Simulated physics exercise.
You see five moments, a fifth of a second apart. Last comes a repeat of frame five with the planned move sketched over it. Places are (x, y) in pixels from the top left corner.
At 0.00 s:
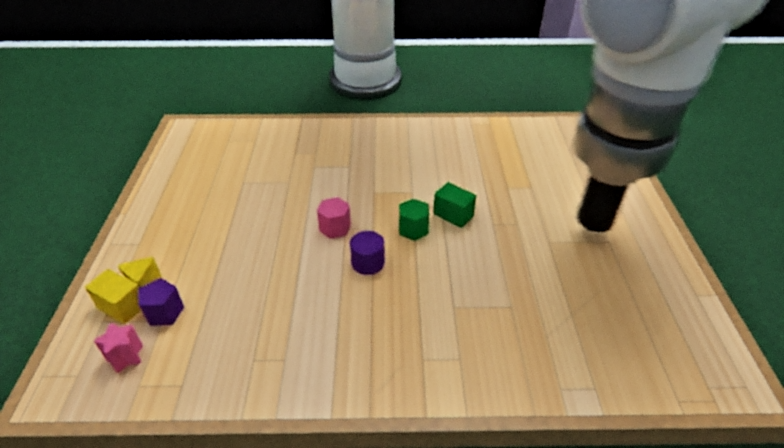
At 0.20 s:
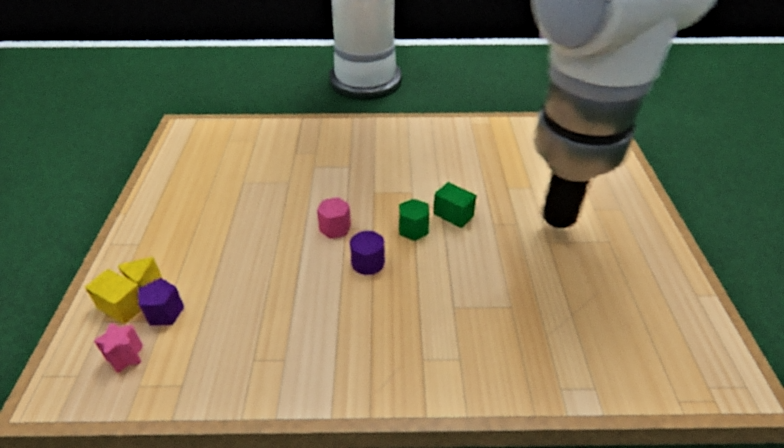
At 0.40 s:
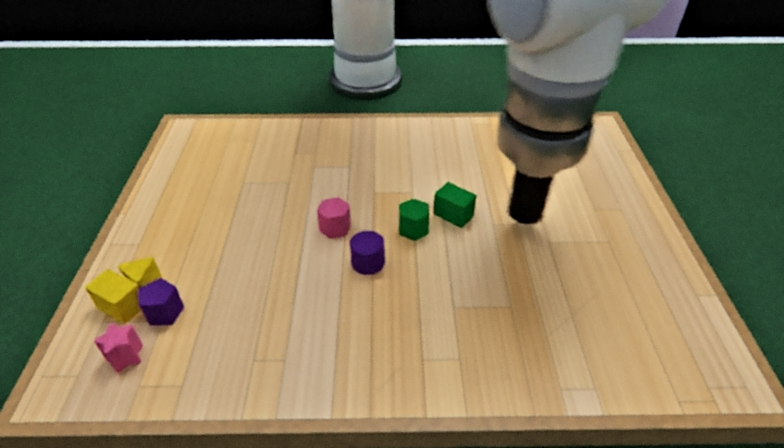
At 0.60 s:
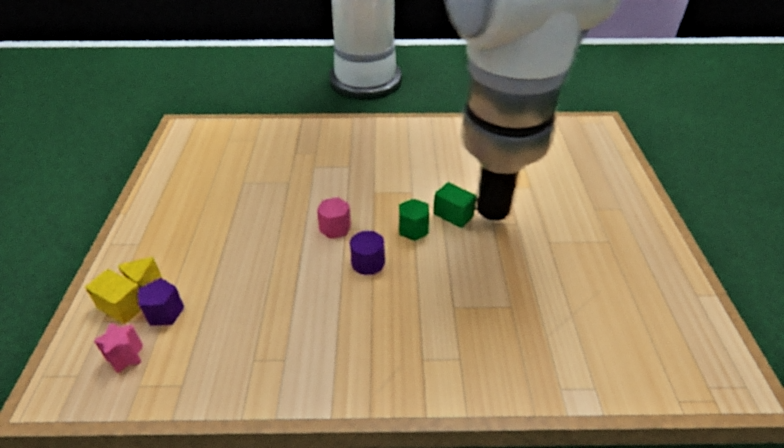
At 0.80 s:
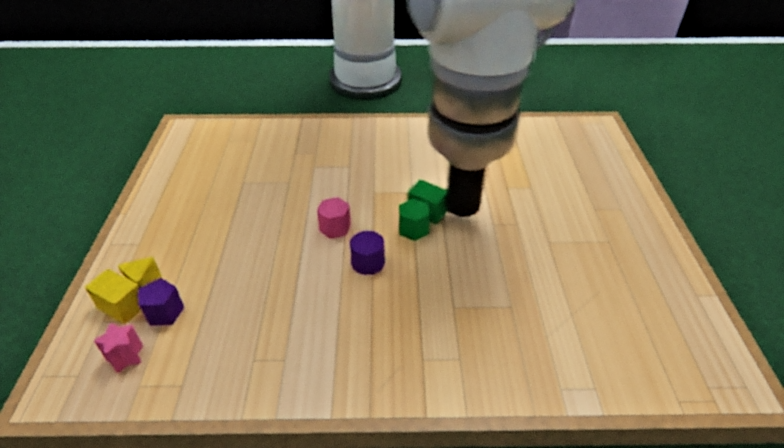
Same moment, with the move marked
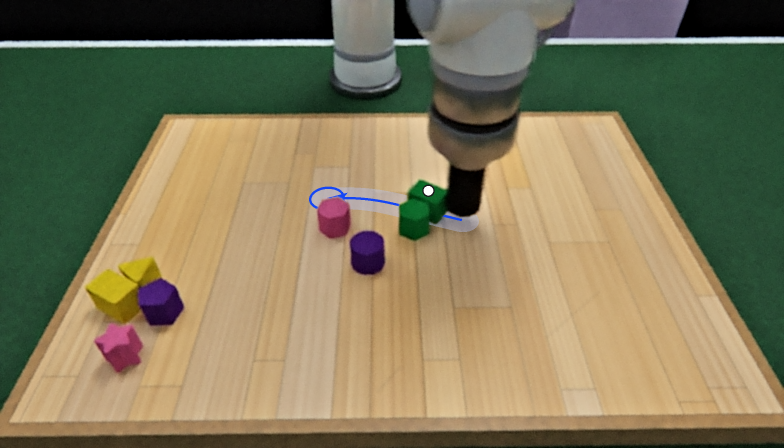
A robot arm with a black stick sweeping left across a wooden board, nudging a green block against another green block.
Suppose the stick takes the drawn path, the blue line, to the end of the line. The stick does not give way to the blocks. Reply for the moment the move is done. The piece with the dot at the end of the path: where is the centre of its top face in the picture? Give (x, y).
I'd guess (294, 170).
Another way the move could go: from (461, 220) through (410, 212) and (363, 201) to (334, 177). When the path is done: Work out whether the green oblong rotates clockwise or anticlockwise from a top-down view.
Counterclockwise from above.
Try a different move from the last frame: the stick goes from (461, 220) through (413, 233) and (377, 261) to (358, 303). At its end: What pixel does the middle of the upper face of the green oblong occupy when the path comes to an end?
At the end it should sit near (405, 188).
Drawn move, from (461, 220) over (416, 209) and (372, 200) to (327, 198); the dot is on the green oblong.
On the path given first. One third of the way, stick at (415, 195); green six-sided block at (403, 209), turned 45° anticlockwise; green oblong at (381, 183), turned 20° anticlockwise.
Two thirds of the way, stick at (371, 186); green six-sided block at (403, 209), turned 50° anticlockwise; green oblong at (337, 175), turned 25° anticlockwise.
At the end, stick at (325, 184); pink six-sided block still; green six-sided block at (403, 209), turned 50° anticlockwise; green oblong at (294, 170).
